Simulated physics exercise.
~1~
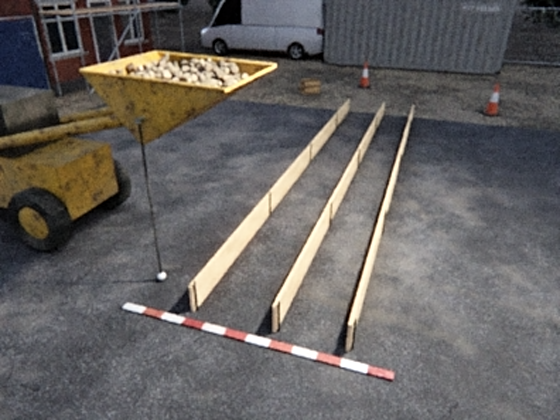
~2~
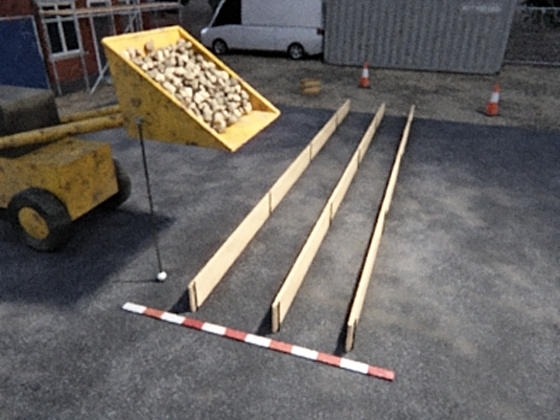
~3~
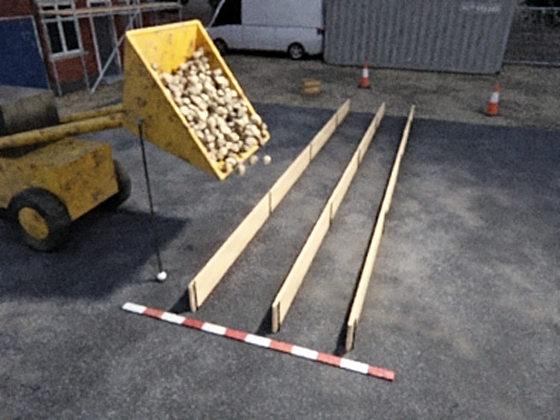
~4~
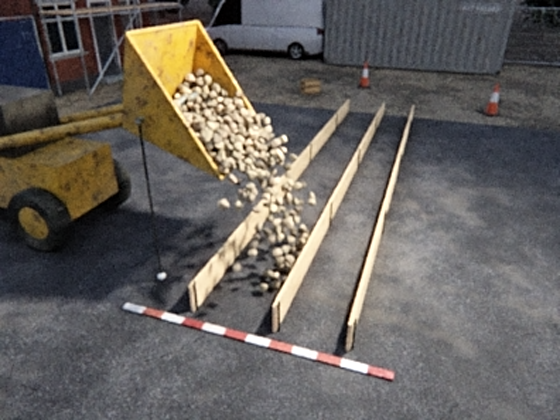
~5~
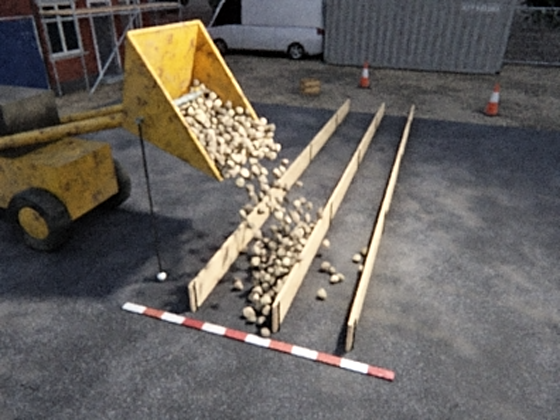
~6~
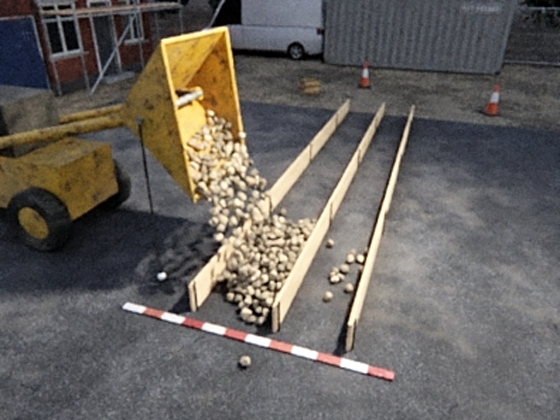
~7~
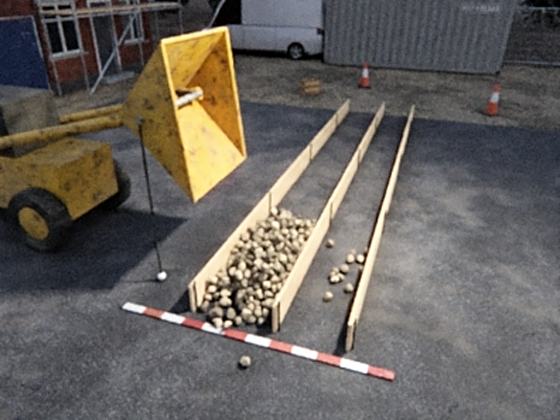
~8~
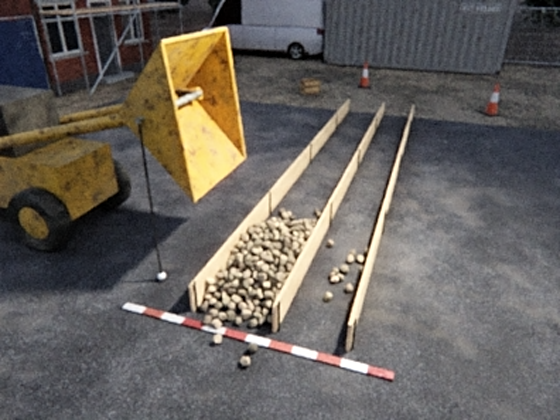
A yellow loader's bucket tipped steeply to the right and poured its pale stones between the wooden planks laid on the tarmac, until it was empty and most lay heaped in the left lane, with a few scattered in the right one.
